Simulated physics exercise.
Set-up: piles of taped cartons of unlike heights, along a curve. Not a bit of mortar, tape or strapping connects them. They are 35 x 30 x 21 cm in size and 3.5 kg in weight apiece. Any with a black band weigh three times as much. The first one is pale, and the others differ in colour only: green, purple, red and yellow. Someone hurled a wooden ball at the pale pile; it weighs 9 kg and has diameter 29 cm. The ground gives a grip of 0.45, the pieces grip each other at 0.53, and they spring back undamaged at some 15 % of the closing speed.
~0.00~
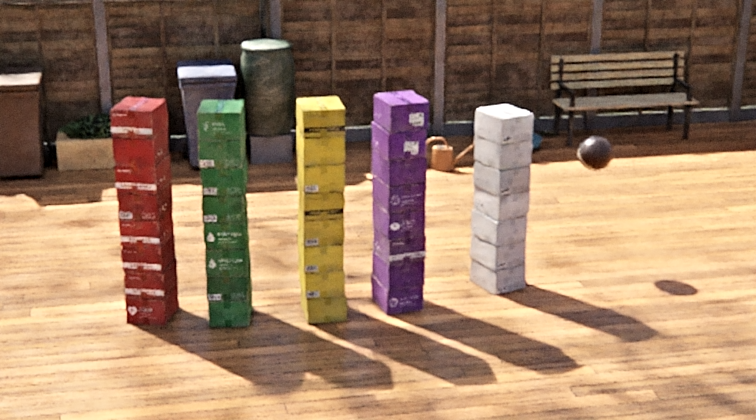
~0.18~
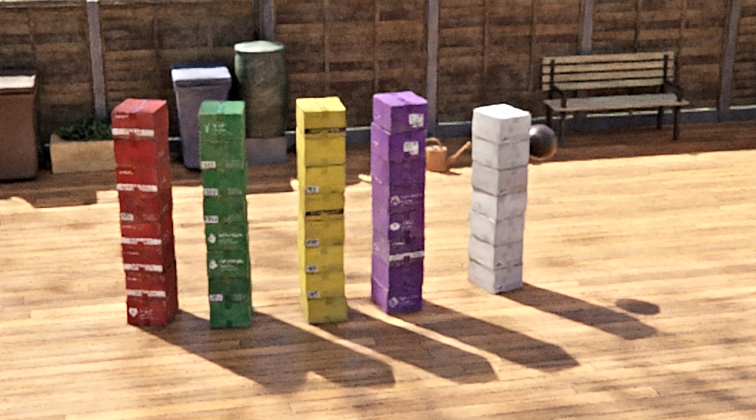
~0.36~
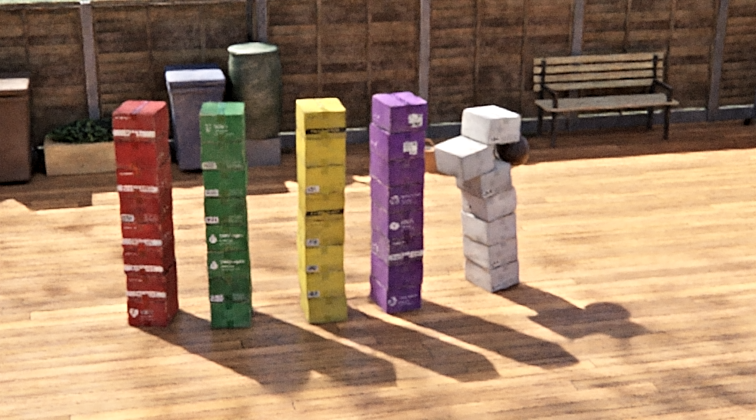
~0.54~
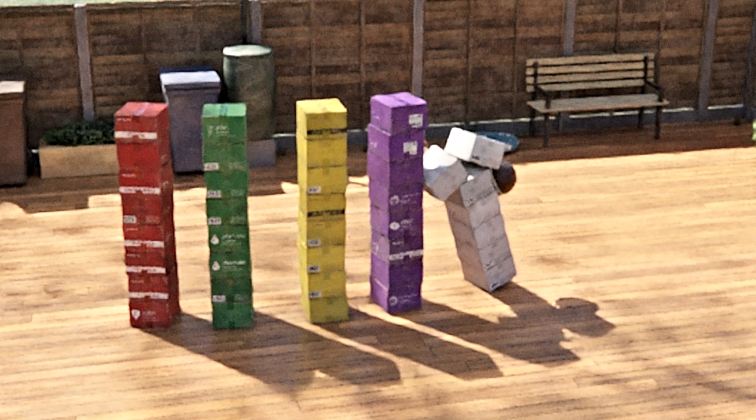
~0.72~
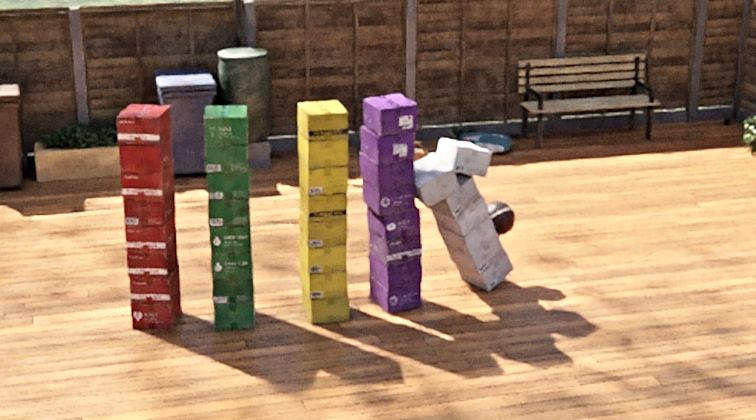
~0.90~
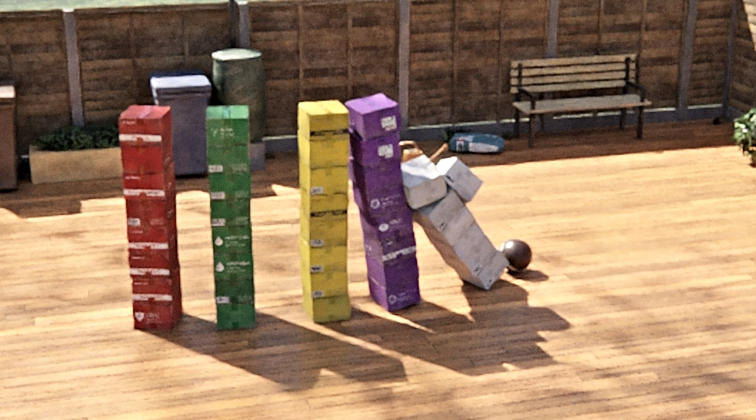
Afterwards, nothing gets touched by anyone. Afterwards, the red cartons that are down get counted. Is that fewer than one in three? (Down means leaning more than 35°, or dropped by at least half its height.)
No, it is more.
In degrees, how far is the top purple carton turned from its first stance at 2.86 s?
It sits at about 70 degrees.
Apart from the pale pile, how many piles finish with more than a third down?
Count: 4.
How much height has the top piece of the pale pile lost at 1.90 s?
110 cm.
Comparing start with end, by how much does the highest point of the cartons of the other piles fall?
Around 90 centimetres.
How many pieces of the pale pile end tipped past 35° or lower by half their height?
In total, 7 of the pale pieces.
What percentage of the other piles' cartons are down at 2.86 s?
95 %.
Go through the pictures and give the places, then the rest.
In the first picture (pixels give the middle of a visible side; the camera moves round a little), ball (596, 153) 66 cm from contact, 3.7 m/s; top red carton (131, 125); top purple carton (410, 117); none of the others has stirred.
The second picture shows ball (539, 143) 9 cm from contact, 3.2 m/s; top red carton (132, 126).
The third picture shows ball (511, 151) after contact, 1.0 m/s; top red carton (133, 128); none of the others has stirred.
The fourth picture shows ball (499, 178) after contact, 1.5 m/s; top red carton (136, 129); one has shifted.
The fifth picture shows ball (498, 218) after contact, 2.2 m/s; top red carton (138, 131); top purple carton (399, 120) 8 cm from its place; movement in 6 of them.
The sixth picture shows ball (516, 255) after contact, 3.2 m/s; top red carton (140, 132); top purple carton (382, 122) 8° from how it stood; steepest lean 8°, the carton at (382, 150); movement in 8 of them.
After 1.90 s, 7 of the pale pile down; none of the 8 red cartons down (8 of 32 in all colours); top red carton 7 cm from its place; top purple carton 27° from how it stood, 20 cm lower.
After 2.86 s, 7 of the pale pile down; 8 of the 8 red cartons down (31 of 32 in all colours); top red carton 74° from how it stood, 1.17 m lower; top purple carton 75° from how it stood, 1.20 m lower.
In the end (5.2 s), 7 of the pale pile down; 8 of the 8 red cartons down (31 of 32 in all colours); top red carton upside down; top purple carton upside down. That is 100 per cent. From the last view, middles, top purple carton near (120, 394).
